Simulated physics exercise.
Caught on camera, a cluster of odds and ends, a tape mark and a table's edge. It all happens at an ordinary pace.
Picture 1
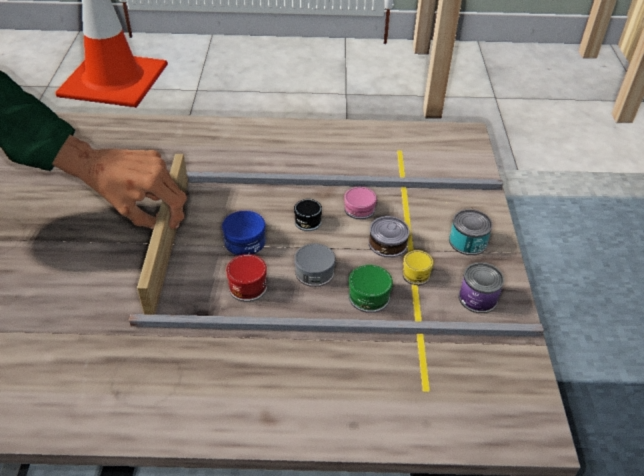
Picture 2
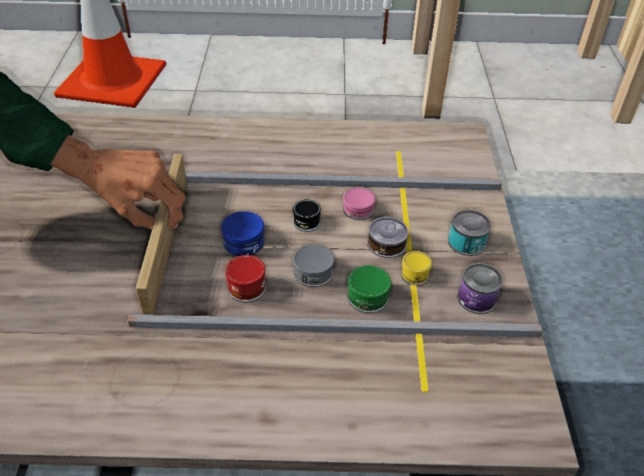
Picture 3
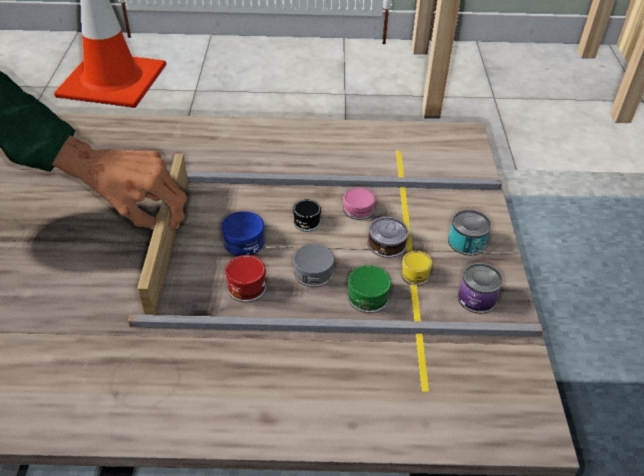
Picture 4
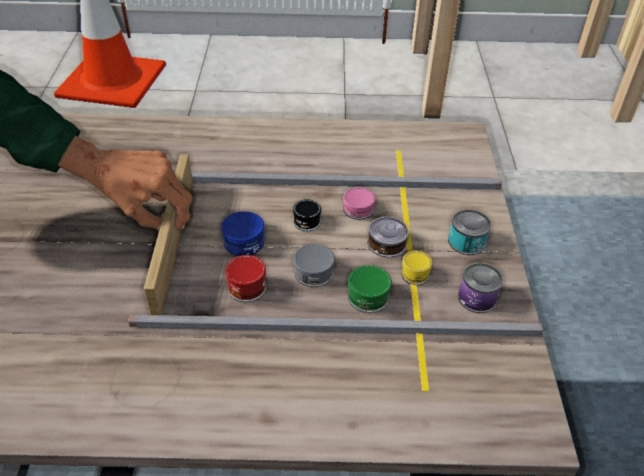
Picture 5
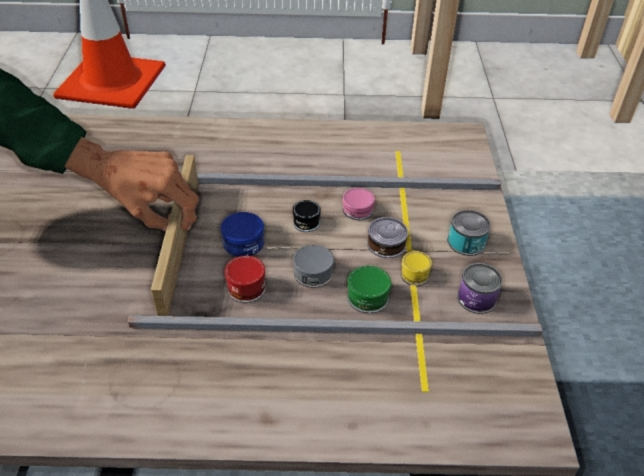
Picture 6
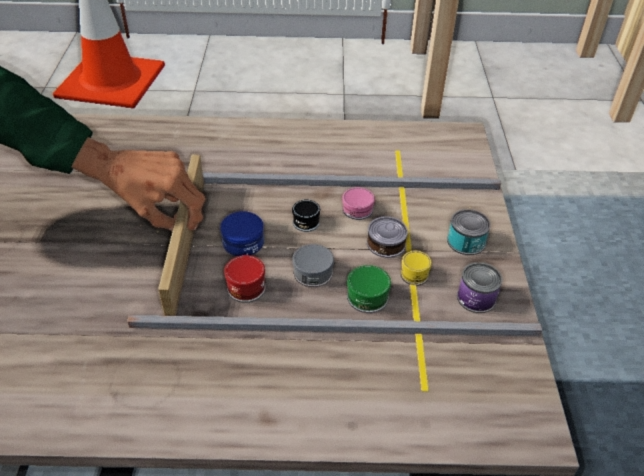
On a wooden tabletop marked with a yellow tape line, a hand in a green sleeve holds a board upright behind a cluster of colourful tins, then slides it slightly right between two rails while the tins stay still.
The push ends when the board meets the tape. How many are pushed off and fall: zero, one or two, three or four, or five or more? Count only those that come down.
The number that fall off is zero.
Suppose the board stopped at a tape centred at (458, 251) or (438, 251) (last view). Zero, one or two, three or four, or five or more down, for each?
One after another: Just one or two; one or two.
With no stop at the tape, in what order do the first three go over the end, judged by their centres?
In order: The turquoise tin, then the purple pot, then the brown tin.
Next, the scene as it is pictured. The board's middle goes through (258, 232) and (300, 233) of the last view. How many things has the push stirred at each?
At the one place 2, at the other 4.
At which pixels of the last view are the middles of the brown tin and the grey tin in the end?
The brown tin at (469, 237), the grey tin at (431, 262).
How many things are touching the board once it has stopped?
5 of them.
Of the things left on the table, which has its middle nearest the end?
The turquoise tin.
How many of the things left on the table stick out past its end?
Overhanging: 1.
Soon after, none off yet; turquoise tin at rest near (469, 232); purple pot at rest near (479, 288); yellow tin at rest near (416, 268).
In the end, the number that fall off is zero.
